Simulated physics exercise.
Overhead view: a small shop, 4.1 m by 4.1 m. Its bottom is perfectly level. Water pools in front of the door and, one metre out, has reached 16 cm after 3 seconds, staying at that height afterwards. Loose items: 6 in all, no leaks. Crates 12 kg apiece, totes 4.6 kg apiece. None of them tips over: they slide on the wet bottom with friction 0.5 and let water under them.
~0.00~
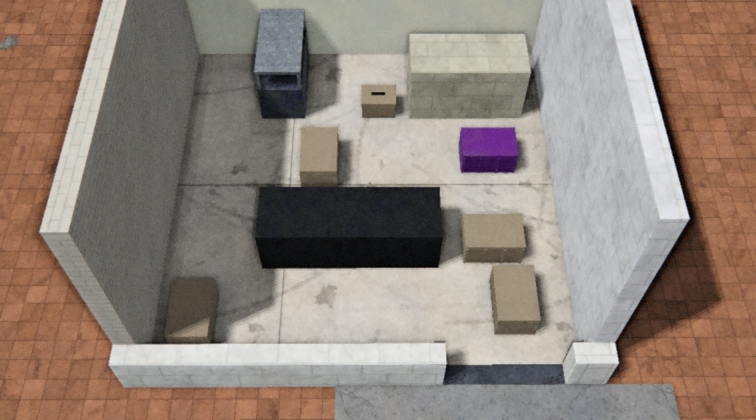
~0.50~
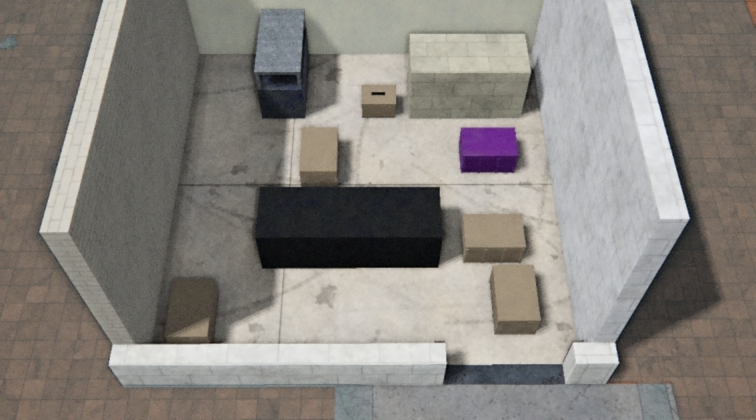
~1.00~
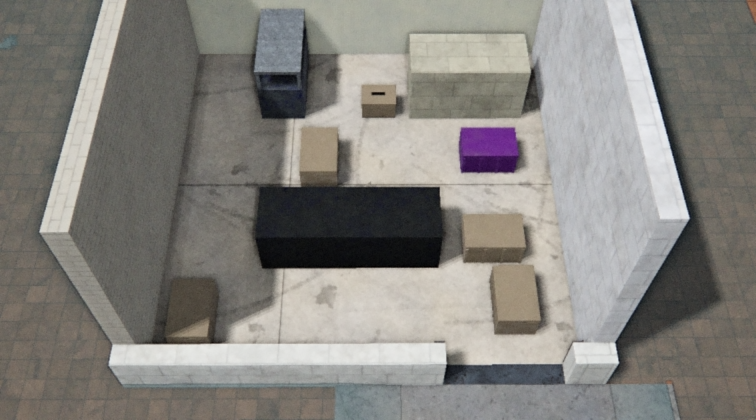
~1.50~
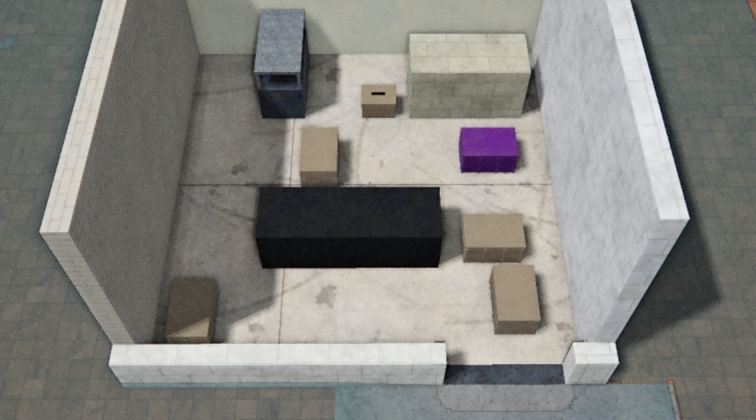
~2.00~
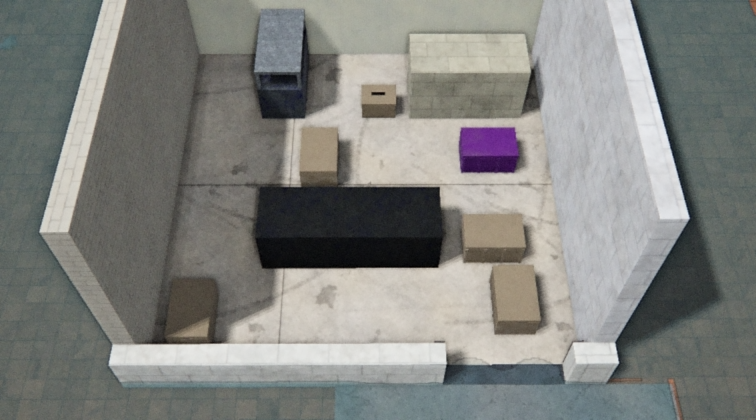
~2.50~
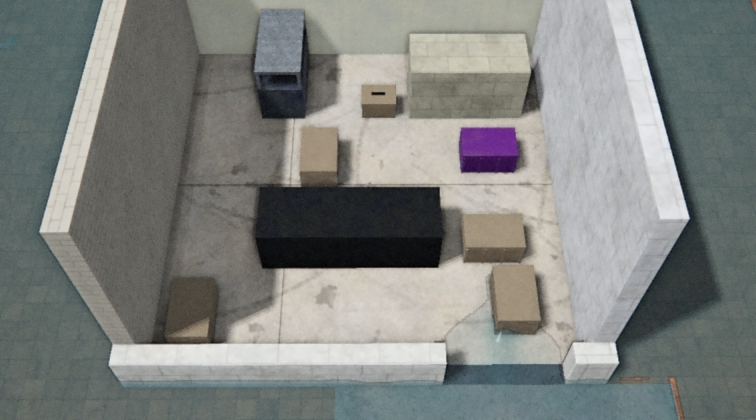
Water spread over the reddish paving around a small shop, turning the ground grey-green, then a little crept in through the front doorway, while the purple crate and the other boxes stayed still.
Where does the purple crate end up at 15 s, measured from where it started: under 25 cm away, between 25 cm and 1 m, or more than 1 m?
It gets shunted far.
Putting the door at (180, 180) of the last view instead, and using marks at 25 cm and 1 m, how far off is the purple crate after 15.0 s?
You'd see the purple crate wander off a long way.
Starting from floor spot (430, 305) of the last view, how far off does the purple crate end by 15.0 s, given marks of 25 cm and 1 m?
Here it goes just a bit.
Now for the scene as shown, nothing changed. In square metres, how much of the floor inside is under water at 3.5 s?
Somewhere around 2.0 m2, roughly.
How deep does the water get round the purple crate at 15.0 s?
Depth: About 11 cm.
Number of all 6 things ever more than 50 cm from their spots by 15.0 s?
All told, that gives 5.
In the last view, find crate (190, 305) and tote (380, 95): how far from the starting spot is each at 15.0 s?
Net displacement, in order: 40 cm; 50 cm.
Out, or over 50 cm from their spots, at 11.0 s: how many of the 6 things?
The count is 4.
After 3.5 s the purple crate is near (489, 141), 0.0 m from its start, aground; 0 afloat.
After 6.8 s the purple crate is near (485, 114), 0.4 m from its start, afloat; 3 afloat.
After 11.0 s the purple crate is near (428, 110), 0.8 m from its start, afloat; 6 afloat.
After 15.0 s the purple crate is near (200, 146), 3.1 m from its start, afloat; 6 afloat.
